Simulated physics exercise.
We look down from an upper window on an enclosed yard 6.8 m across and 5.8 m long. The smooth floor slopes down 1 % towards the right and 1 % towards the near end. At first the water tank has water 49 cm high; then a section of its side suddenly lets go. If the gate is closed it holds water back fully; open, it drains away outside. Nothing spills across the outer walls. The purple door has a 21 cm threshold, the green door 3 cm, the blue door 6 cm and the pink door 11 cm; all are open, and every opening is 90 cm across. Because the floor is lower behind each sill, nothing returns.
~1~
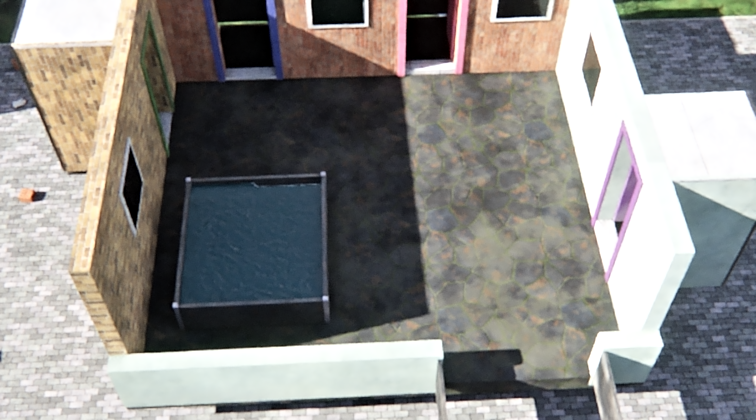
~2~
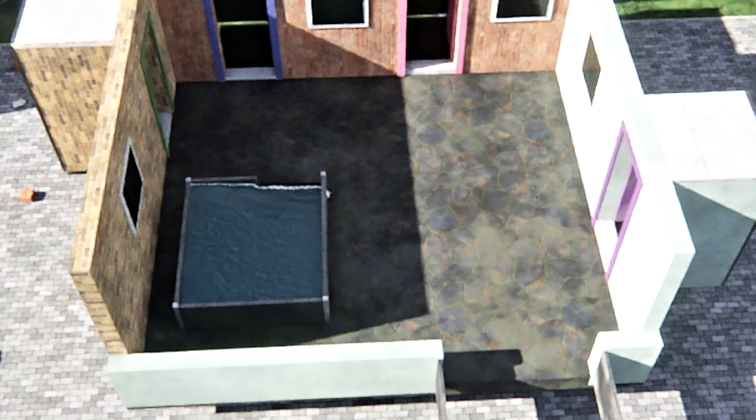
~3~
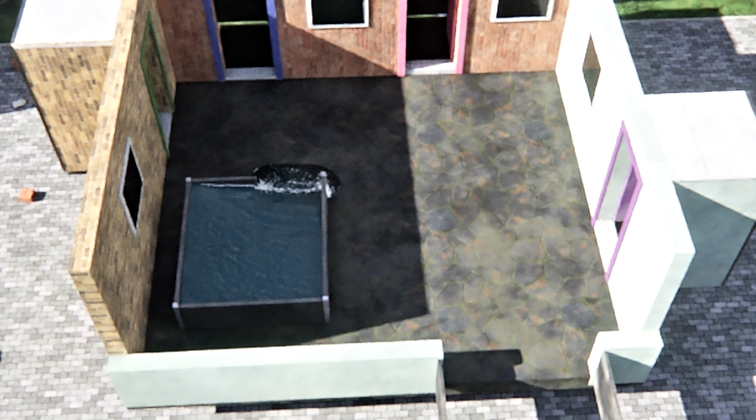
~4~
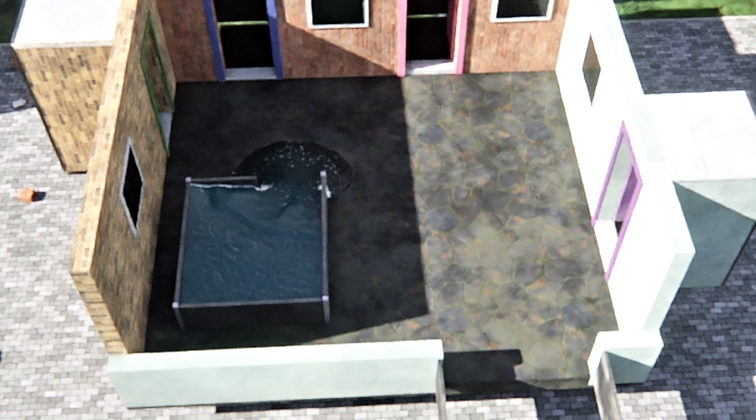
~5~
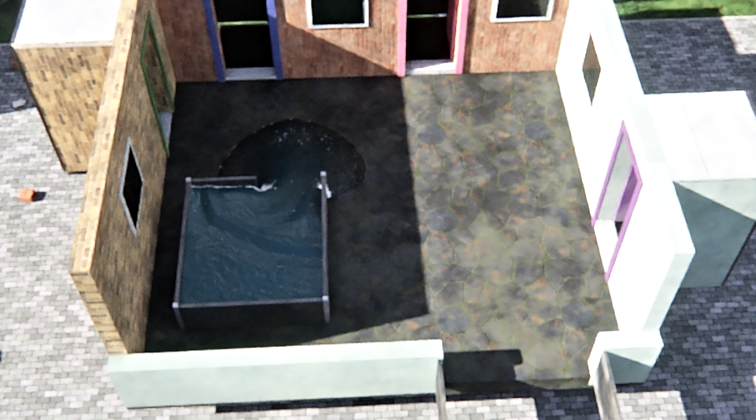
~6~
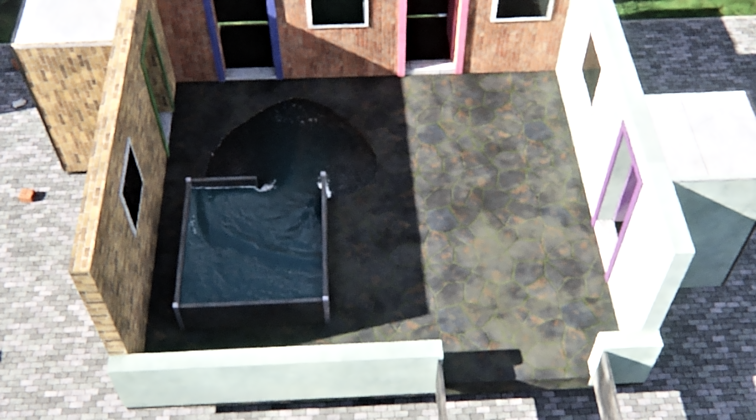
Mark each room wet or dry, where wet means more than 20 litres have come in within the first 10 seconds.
Purple door - dry, green door - wet, blue door - wet, pink door - dry.
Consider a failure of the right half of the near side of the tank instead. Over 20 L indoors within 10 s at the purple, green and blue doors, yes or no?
Then purple does not exceed it, green does not exceed it, blue does not exceed it.
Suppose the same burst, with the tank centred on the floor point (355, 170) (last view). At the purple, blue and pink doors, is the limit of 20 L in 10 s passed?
Purple gets no more than that, blue gets no more than that, pink gets more than that.
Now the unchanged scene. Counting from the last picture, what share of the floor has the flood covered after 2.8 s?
Around 35 per cent.
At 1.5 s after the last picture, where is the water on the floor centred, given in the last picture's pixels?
About (281, 208).
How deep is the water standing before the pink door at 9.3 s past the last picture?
About 4.5 cm.
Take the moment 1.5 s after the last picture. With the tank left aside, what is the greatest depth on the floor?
Up to near 24 cm.
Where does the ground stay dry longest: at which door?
Door: Purple.
Then, 0.7 s after the last picture water covers 20 % of the floor and is deepest (26 cm) near (300, 190); purple door not reached, green door not reached, blue door 11 cm at the sill, 2 L in, pink door not reached.
Then, 1.5 s after the last picture water covers 30 % of the floor and is deepest (24 cm) near (300, 190); purple door not reached, green door 2 cm at the sill, 0 L in, blue door 17 cm at the sill, 33 L in, pink door 13 cm at the sill, 0 L in.
Then, 2.8 s after the last picture water covers 35 % of the floor and is deepest (22 cm) near (554, 78); purple door not reached, green door 7 cm at the sill, 3 L in, blue door 15 cm at the sill, 99 L in, pink door 11 cm at the sill, 2 L in.
Then, 5.3 s after the last picture water covers 60 % of the floor and is deepest (13 cm) near (561, 108); purple door 4 cm at the sill, 0 L in, green door 7 cm at the sill, 19 L in, blue door 11 cm at the sill, 148 L in, pink door 7 cm at the sill, 3 L in.
Then, 9.3 s after the last picture water covers 85 % of the floor and is deepest (12 cm) near (619, 348); purple door 5 cm at the sill, 0 L in, green door 5 cm at the sill, 38 L in, blue door 5 cm at the sill, 161 L in, pink door 4 cm at the sill, 3 L in.
